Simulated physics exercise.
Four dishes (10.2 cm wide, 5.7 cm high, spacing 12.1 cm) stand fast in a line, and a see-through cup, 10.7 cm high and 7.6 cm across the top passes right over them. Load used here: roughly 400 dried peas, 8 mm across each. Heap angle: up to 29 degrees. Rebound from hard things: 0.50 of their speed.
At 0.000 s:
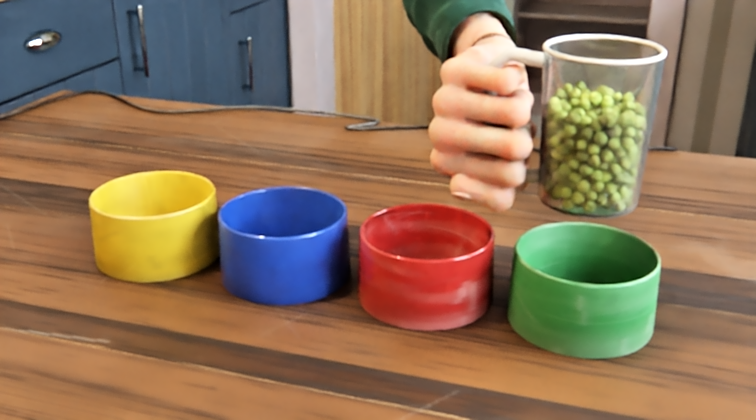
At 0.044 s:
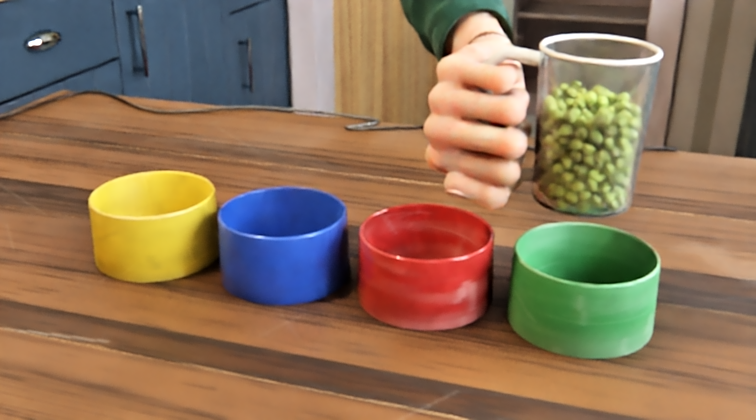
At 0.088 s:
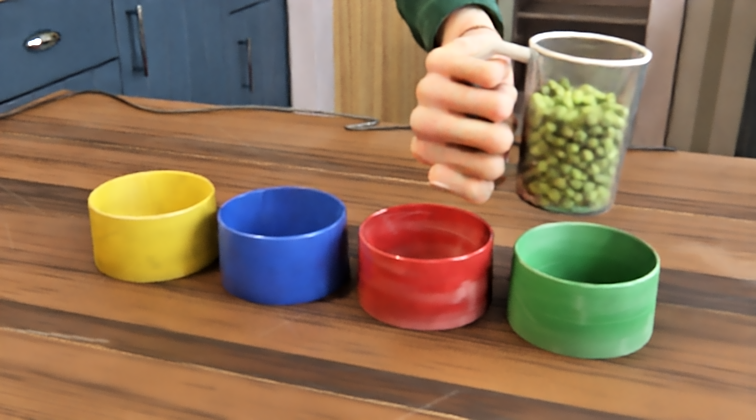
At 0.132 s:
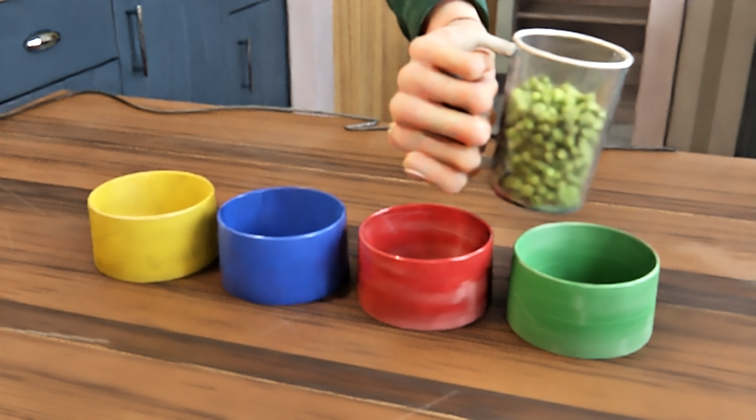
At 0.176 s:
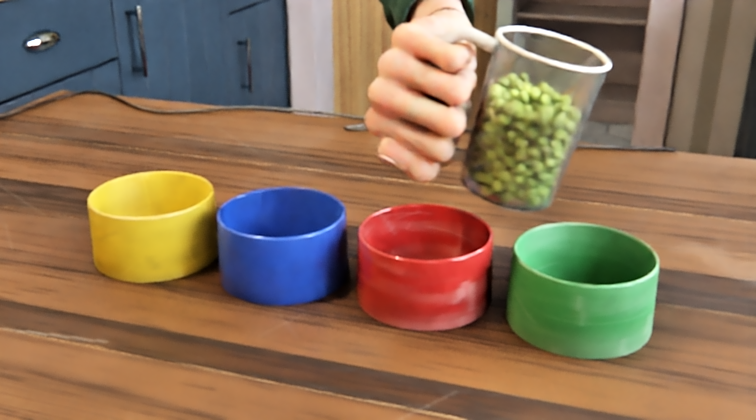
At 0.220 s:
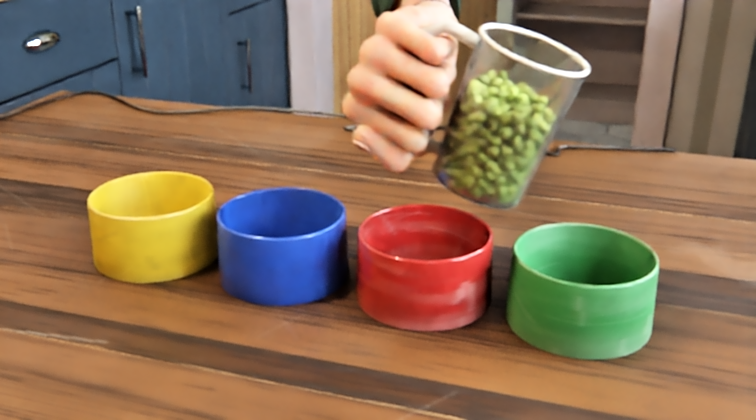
Clear cup of green peas held by a hand moving left and tilting rightward above a row of four coloured dishes.
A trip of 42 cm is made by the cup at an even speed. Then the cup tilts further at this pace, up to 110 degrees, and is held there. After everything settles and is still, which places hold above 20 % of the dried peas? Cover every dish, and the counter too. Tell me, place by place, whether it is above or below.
Red: Below the mark; blue: Below the mark; green: Below the mark; yellow: Above the mark; counter: Below the mark.
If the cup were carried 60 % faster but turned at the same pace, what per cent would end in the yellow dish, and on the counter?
Yellow: 100; counter: 0.
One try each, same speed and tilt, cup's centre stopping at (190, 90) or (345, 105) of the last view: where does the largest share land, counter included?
The largest share ends at blue first and at red second.
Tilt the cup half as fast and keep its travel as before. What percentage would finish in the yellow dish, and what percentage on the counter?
Yellow 100; counter 0.
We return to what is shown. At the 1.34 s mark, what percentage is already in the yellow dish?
I'd say around 40 per cent.
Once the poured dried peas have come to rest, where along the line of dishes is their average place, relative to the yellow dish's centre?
The load's average lands around 1 cm in the plus-x direction.
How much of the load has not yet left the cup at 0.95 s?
95 per cent.
After 0.66 s, tilt 70 degrees; cup holds 100 %.
After 0.95 s, tilt 104 degrees; cup holds 95 %.
Then, at 1.34 s, tilt 110 degrees; cup holds 50 %, yellow 40 %.
In the end, at 2.7 s, red 0 %, blue 0 %, green 0 %, yellow 95 %, counter 5 %.
